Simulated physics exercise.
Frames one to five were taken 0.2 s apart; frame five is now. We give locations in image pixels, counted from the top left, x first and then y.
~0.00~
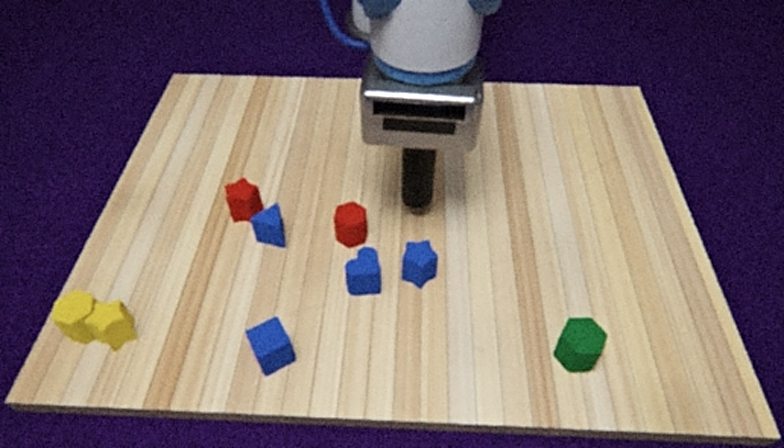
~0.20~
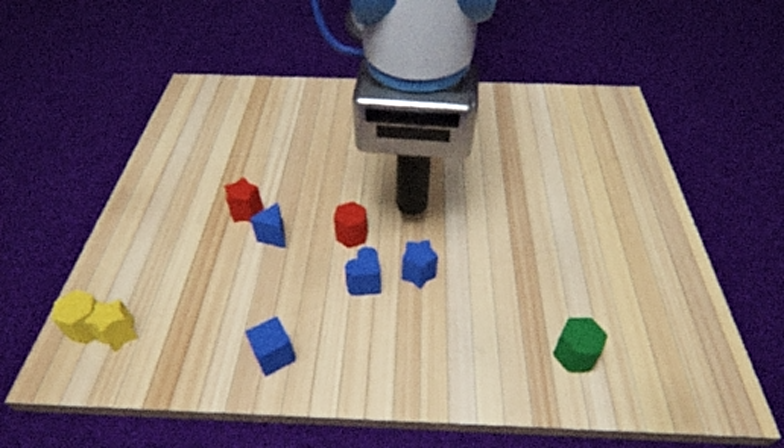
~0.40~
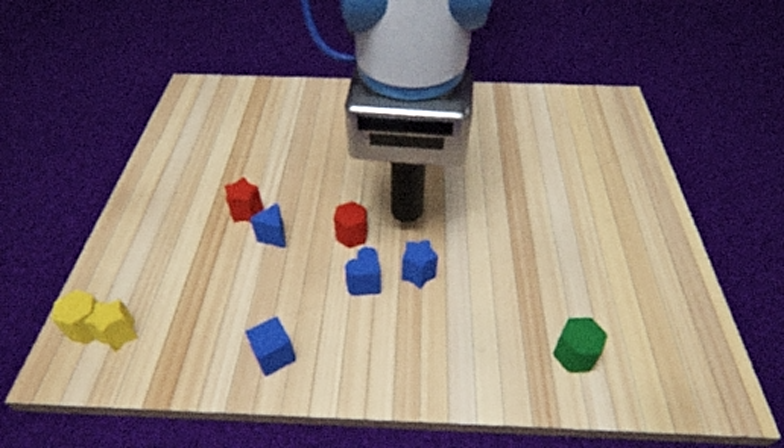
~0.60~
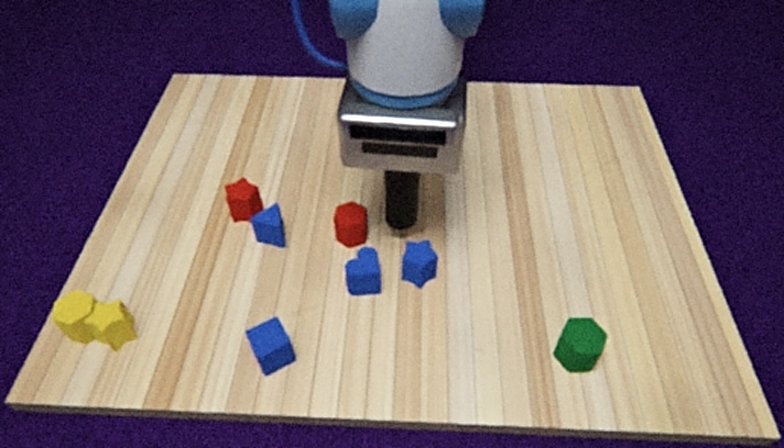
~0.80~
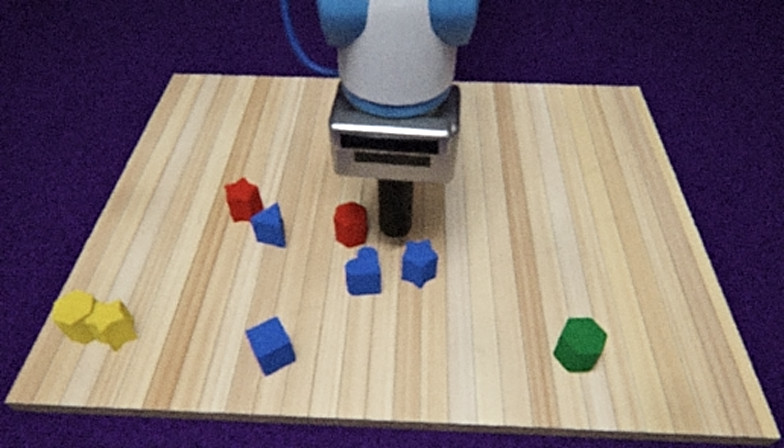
A robot arm's dark peg moves slightly forward and left while the coloured blocks stay still.
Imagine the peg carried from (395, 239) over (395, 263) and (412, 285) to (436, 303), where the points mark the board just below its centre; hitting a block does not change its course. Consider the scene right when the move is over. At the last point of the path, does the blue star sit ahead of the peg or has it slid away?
Before the peg.
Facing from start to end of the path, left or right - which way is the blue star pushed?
It moves over to the left.
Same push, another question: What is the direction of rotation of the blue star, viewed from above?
From overhead, anticlockwise.
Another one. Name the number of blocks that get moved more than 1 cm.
My guess is one.
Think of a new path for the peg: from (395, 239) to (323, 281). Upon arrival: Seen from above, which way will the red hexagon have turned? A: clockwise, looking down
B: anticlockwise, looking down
My answer is option A.
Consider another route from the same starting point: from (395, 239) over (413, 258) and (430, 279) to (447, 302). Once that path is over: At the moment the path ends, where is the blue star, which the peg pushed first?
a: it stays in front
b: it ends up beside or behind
Correct choice: A.
On the path given first. Halfway along, peg at (402, 263); blue star at (434, 267), turned 40° anticlockwise.
At the end, peg at (438, 291); blue heart-shaped block in place; blue star at (472, 282), turned 85° anticlockwise.
